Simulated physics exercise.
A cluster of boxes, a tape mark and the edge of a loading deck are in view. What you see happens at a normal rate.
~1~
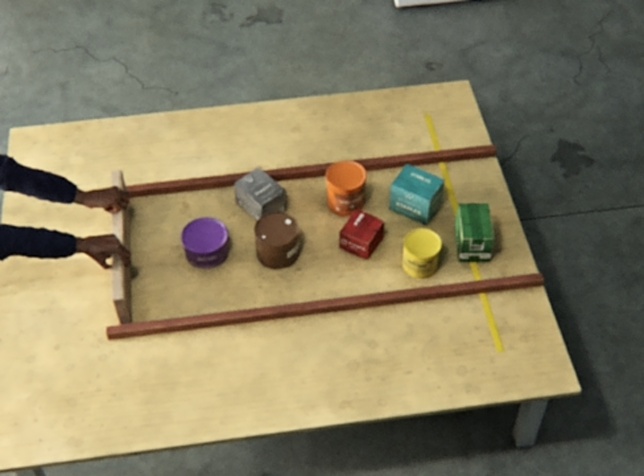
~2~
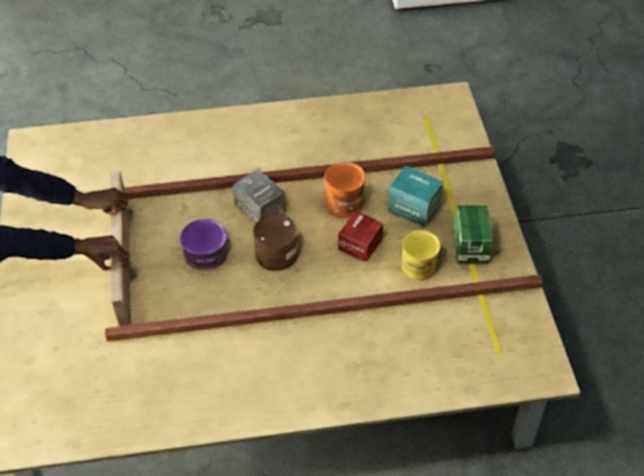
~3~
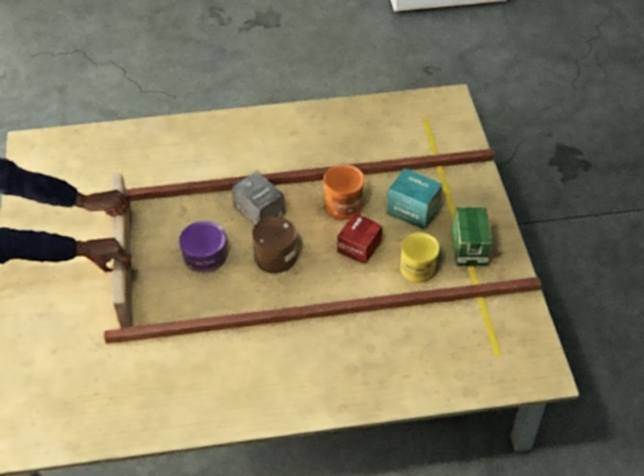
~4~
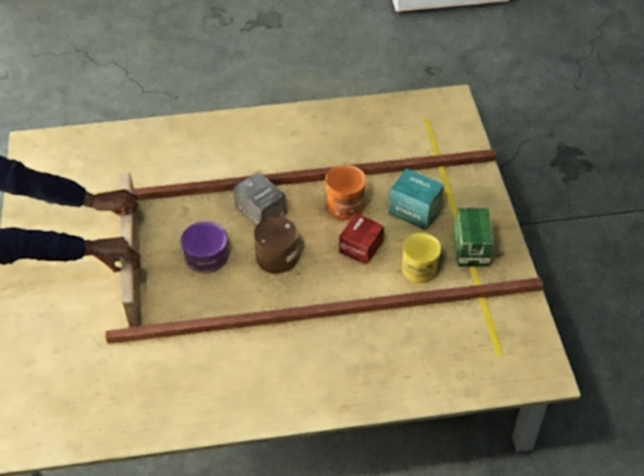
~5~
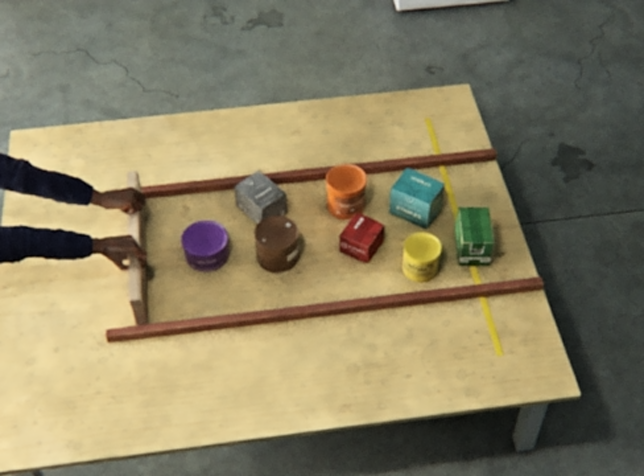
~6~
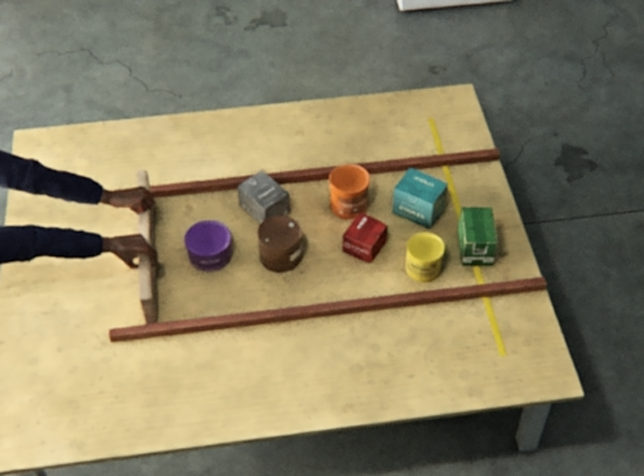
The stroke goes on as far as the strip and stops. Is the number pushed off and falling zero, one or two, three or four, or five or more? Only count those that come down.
It is one or two.
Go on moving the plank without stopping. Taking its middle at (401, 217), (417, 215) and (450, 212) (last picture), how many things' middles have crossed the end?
The counts: 0, 0 and 2.
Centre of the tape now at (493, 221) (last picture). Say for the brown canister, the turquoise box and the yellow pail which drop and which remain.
Brown canister stays put, turquoise box goes down, yellow pail goes down.
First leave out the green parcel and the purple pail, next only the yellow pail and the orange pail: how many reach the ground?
I'd say 1 the first time and 1 the second time.
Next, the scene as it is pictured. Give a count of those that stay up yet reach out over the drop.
3.
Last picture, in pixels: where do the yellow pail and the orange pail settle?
In the last view, the middles sit near (535, 258) and near (503, 171).
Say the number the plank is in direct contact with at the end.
The number is 3.
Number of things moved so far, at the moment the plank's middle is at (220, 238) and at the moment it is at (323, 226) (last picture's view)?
Moved so far: 2, then 5.
A little later, none off yet; green parcel at rest near (477, 237); turquoise box at rest near (420, 198); yellow pail at rest near (425, 258).
Next, none off yet; green parcel shifted a little near (503, 239); turquoise box shifted about its own width near (480, 199); yellow pail shifted about its own width near (475, 264).
When it is over, the number that fall off is one or two; down, turquoise box and green parcel.
